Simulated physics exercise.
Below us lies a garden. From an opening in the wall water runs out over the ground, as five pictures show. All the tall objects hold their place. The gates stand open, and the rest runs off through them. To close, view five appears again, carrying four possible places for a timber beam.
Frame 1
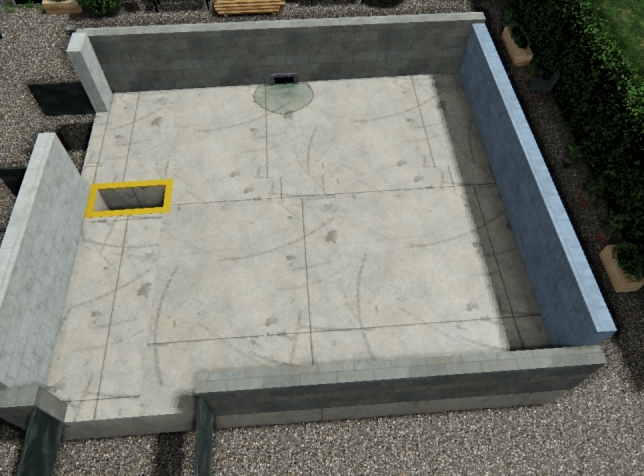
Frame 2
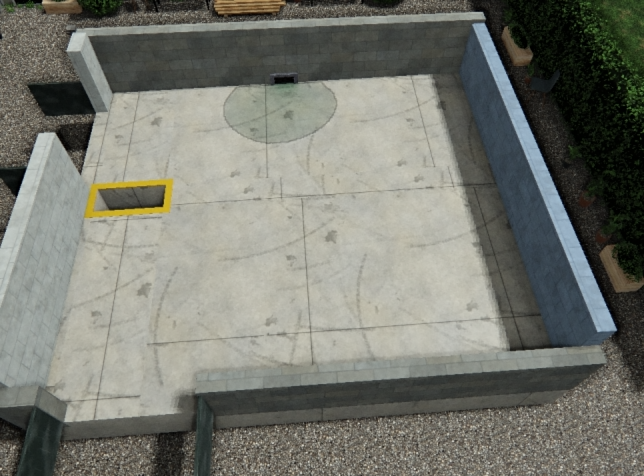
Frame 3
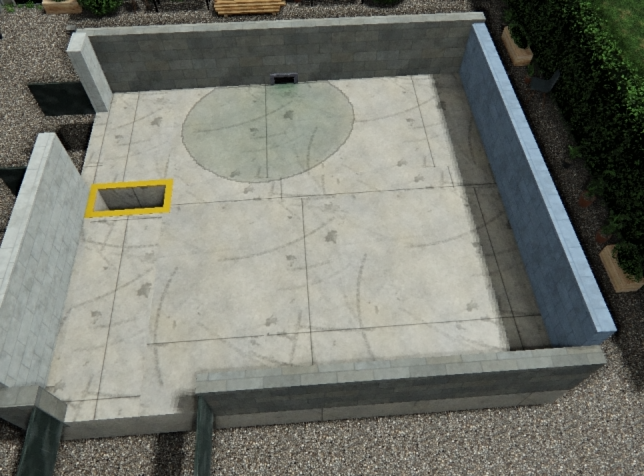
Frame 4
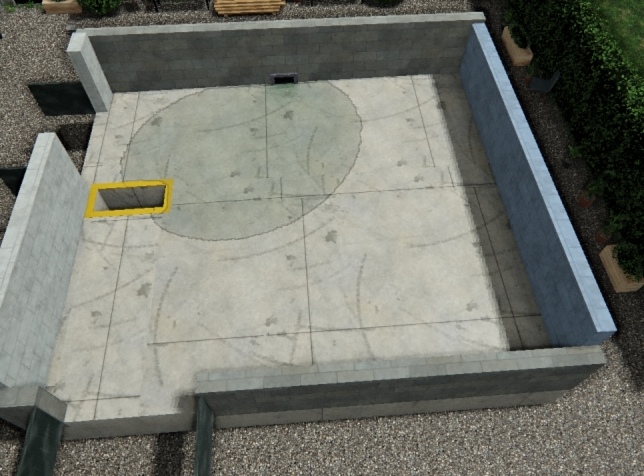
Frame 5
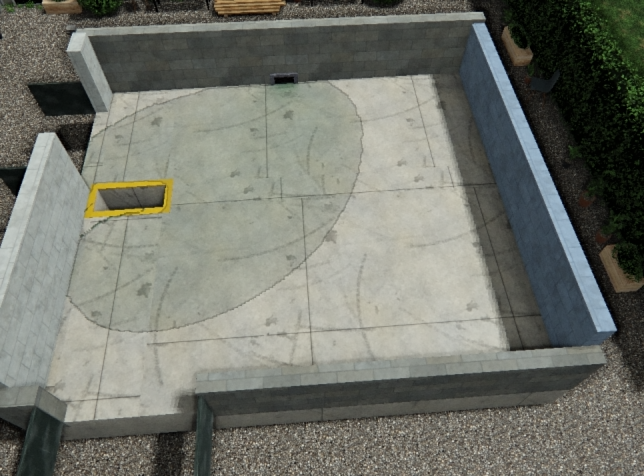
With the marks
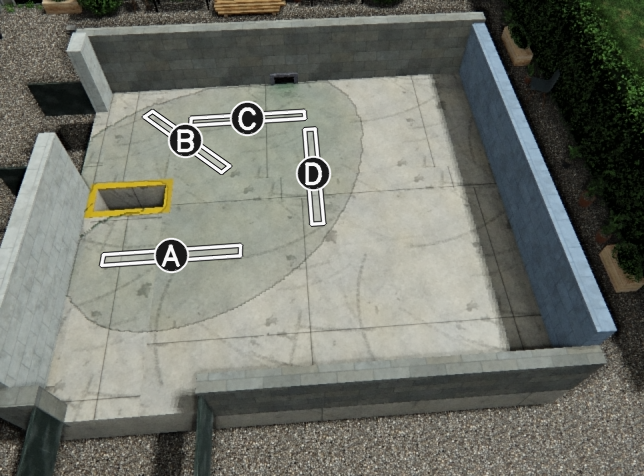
Thin sheet of water spreading from a small outlet across a walled concrete yard, reaching and surrounding a yellow-edged gully at left.
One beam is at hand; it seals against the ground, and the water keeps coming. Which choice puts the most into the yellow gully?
Place A does it best.
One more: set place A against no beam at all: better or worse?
Better.
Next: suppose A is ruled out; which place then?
The answer is D.
On the marked copy, A from (102, 260) to (240, 250); B from (148, 114) to (225, 169); C from (190, 121) to (304, 114); D from (317, 223) to (309, 129).
With A, about 48 % of the stream goes into the yellow gully, about 51 % out by the gates.
With B, about 6 % of the stream goes into the yellow gully, about 94 % out by the gates.
With C, about 9 % of the stream goes into the yellow gully, about 91 % out by the gates.
With D, about 31 % of the stream goes into the yellow gully, about 69 % out by the gates.
